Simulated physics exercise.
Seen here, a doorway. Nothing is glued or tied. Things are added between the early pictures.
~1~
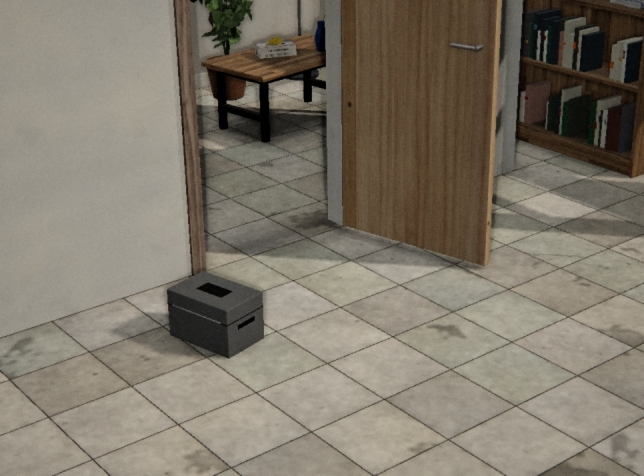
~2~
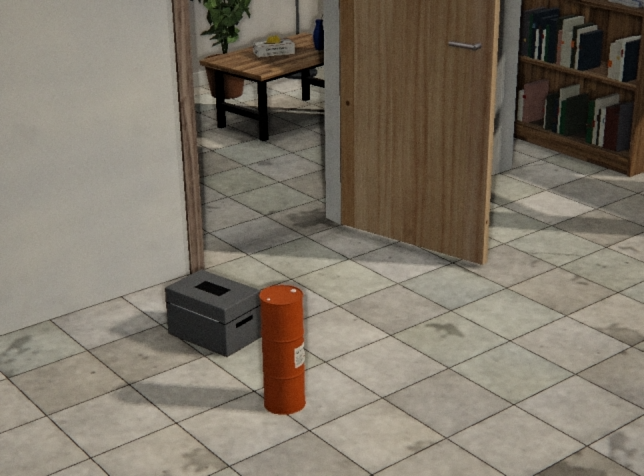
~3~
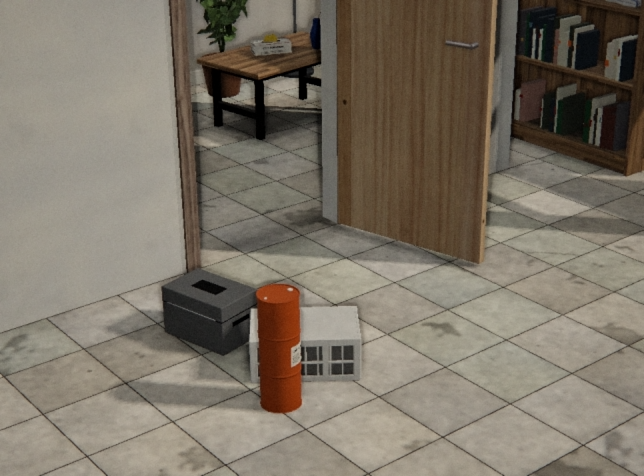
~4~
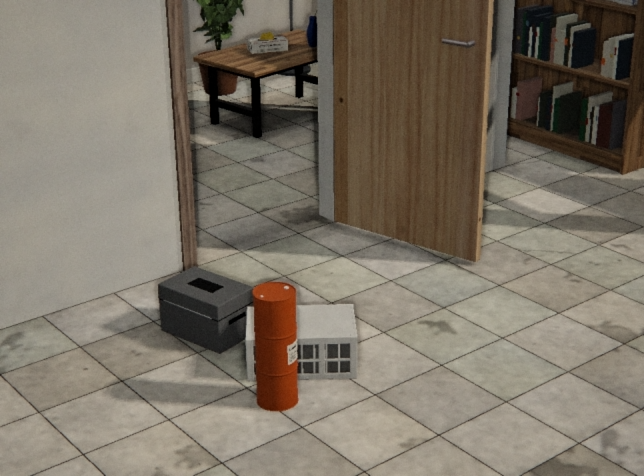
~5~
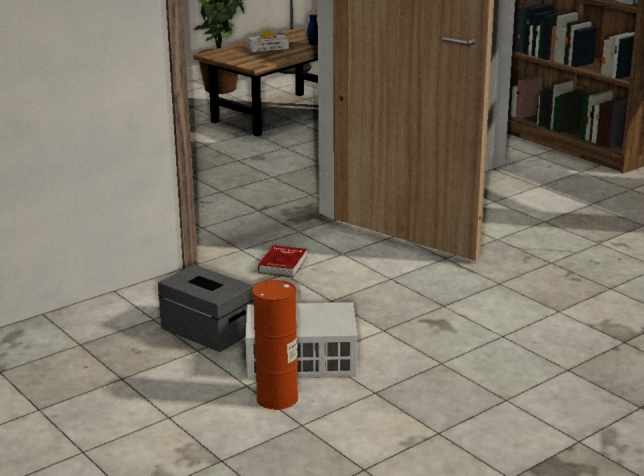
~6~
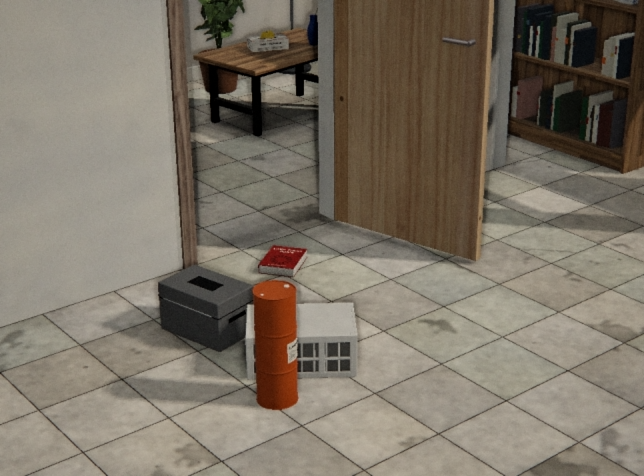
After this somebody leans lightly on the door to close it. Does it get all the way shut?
Here the door closes.
Then, 1.30 s later than the last frame, door at 48°.
Then, 1.80 s later than the last frame, door at 17°; red book moved about its own width near (250, 253).
When it is over, door at 0°; moved from the start, red book; the other 3 as before. End places, in pixels of the last picture, red book near (224, 240).
